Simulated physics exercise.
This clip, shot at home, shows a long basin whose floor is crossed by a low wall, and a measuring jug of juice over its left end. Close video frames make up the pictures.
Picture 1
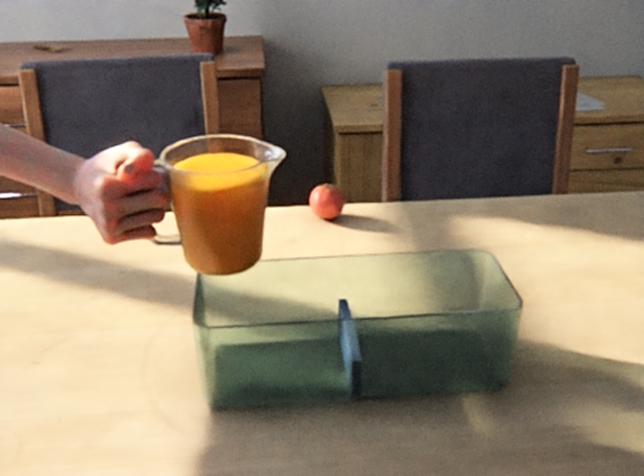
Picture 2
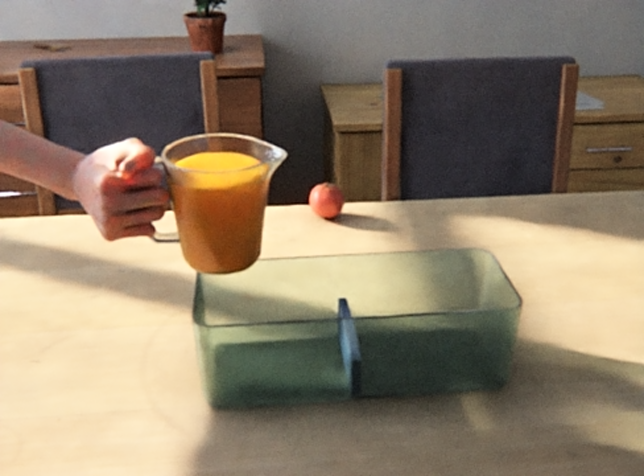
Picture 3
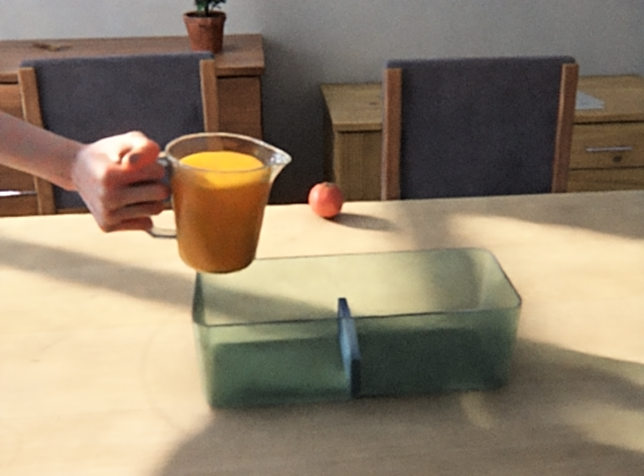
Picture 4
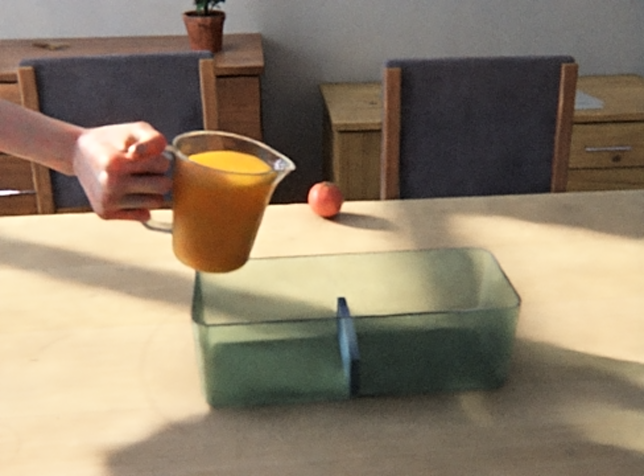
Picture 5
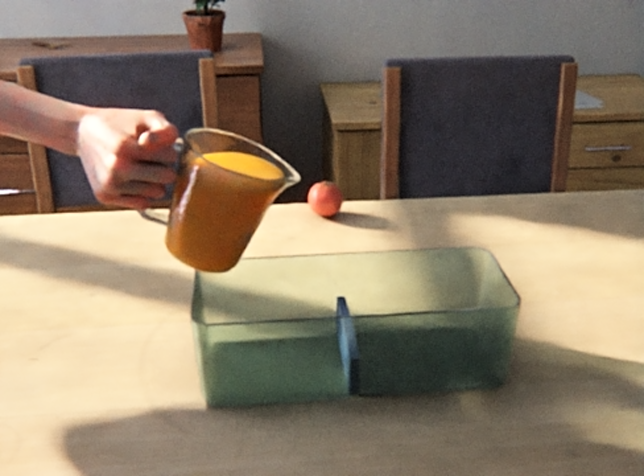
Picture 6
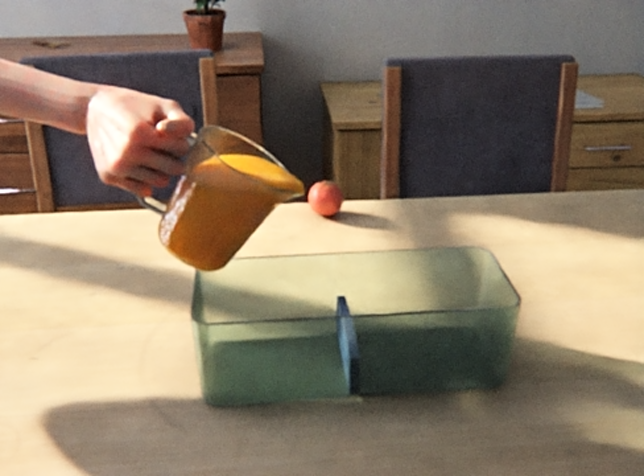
A glass measuring jug of orange juice, held by a hand above the left end of a divided green basin on a wooden table, stays nearly upright at first, then tilts steadily rightward until juice reaches its spout.
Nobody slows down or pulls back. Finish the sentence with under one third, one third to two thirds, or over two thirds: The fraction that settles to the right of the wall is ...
The fraction that settles to the right of the wall is under one third.
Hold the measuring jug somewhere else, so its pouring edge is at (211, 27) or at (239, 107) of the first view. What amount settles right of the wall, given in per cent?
Estimate, in order: 5 and 5 per cent.
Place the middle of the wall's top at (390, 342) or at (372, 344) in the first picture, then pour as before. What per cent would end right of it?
Record: Case 1 near 15 %, case 2 near 15 %.
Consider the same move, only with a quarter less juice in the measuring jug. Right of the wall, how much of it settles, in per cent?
It comes to 5 per cent or so.
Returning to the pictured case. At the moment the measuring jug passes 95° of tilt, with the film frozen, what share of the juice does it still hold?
50 %.
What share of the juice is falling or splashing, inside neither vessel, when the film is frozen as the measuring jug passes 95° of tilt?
Somewhere around 20 per cent of it.
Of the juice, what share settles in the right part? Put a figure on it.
Near 20 %.
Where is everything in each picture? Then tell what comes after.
In the first frame, it leans 0°; its right rim is at (285, 153); the juice meets the walls at (169, 171) and (268, 166); the long basin's rim runs from (196, 295) to (507, 278); the wall's top is at (349, 328).
In the second frame, it leans 1°; its right rim is at (287, 153); the juice meets the walls at (169, 169) and (269, 167).
In the third frame, it leans 6°; its right rim is at (290, 158); the juice meets the walls at (172, 167) and (272, 167).
In the fourth frame, it leans 13°; its right rim is at (295, 166); the juice meets the walls at (176, 166) and (277, 170).
In the fifth frame, it leans 22°; its right rim is at (300, 177); the juice meets the walls at (181, 170) and (286, 171).
In the sixth frame, it leans 33°; its right rim is at (304, 191); the juice meets the walls at (178, 184) and (296, 180); 1 per cent is over the edge.
A moment on, the measuring jug is tipped on its side and 52 per cent is still to pour, 15 is left of the wall and 15 right of it.
Next, the measuring jug is tipped right over and 9 per cent is still to pour, 67 is left of the wall and 18 right of it.
Then the measuring jug is tipped right over and 0 per cent is still to pour, 79 is left of the wall and 18 right of it.
Later the measuring jug is tipped right over and 0 per cent is still to pour, 80 is left of the wall and 18 right of it.
Finally, 80 per cent lies left of the wall, 18 right of it and 2 outside.
